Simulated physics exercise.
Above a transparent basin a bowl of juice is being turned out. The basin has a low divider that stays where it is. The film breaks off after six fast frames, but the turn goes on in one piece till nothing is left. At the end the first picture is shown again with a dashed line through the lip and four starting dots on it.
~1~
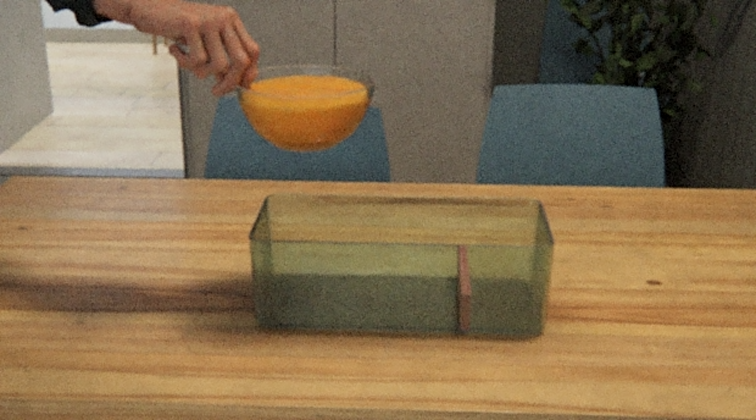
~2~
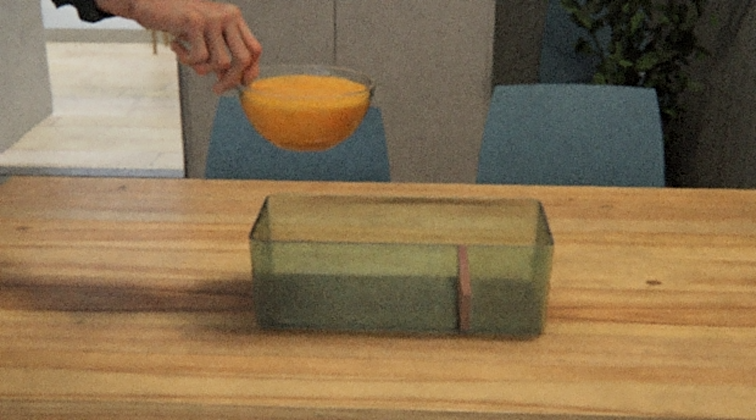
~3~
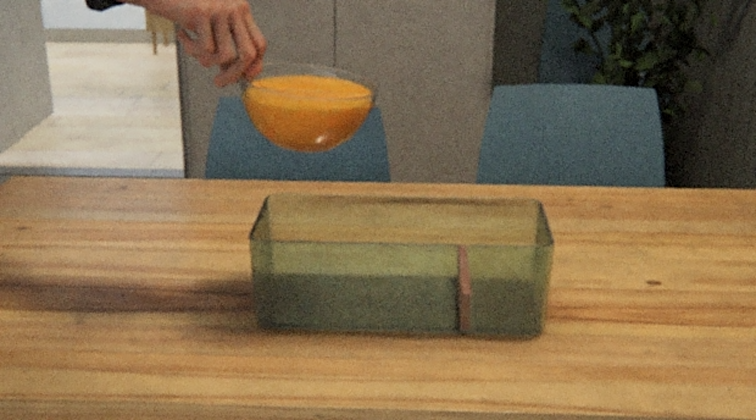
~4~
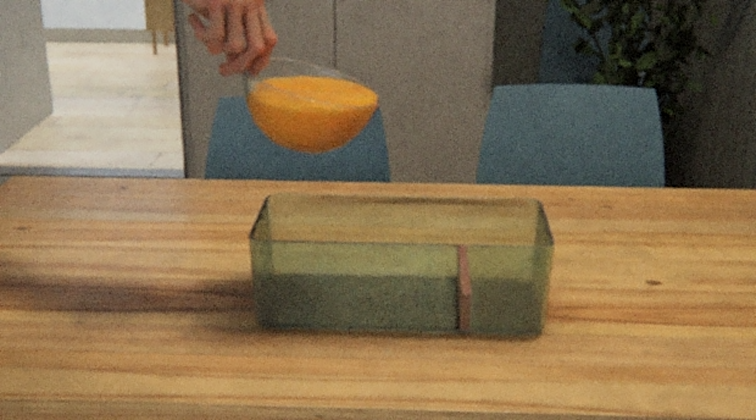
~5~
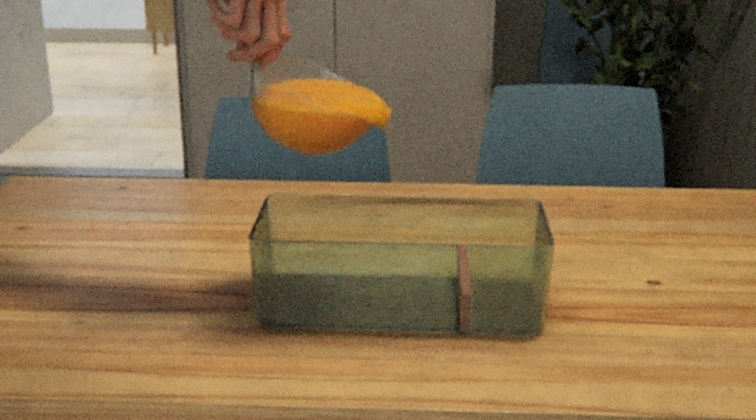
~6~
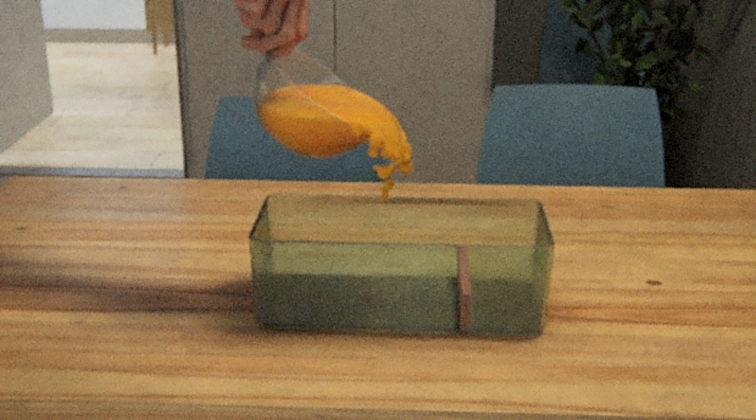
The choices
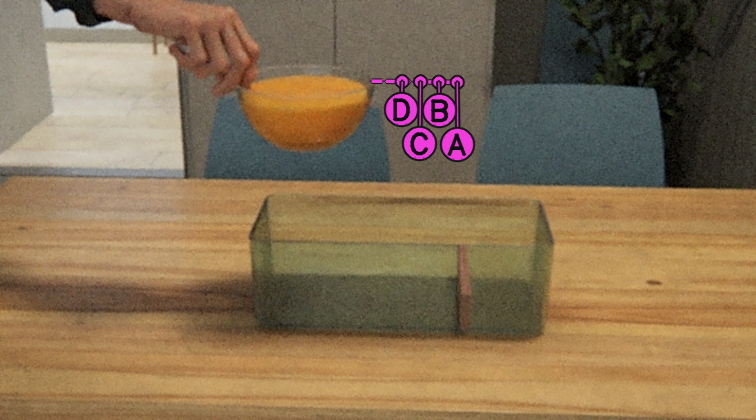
At the start, a hand holds a clear bowl of orange juice upright above a transparent greenish basin on a wooden table. The hand moves a little to the right as the bowl tilts rightward, gradually and then more steeply. Juice slides over its right lip and streams down in ragged blobs.
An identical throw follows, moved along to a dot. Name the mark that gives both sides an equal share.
Spot C does it best.
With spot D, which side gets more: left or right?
More ends on the left.
In magenta, A at (457, 82); B at (438, 82); C at (420, 81); D at (402, 81).
For spot A, about 28 % ends left of the wall and 71 % right of it.
For spot B, about 33 % ends left of the wall and 66 % right of it.
For spot C, about 50 % ends left of the wall and 48 % right of it.
For spot D, about 70 % ends left of the wall and 27 % right of it; 3 % is lost outside.
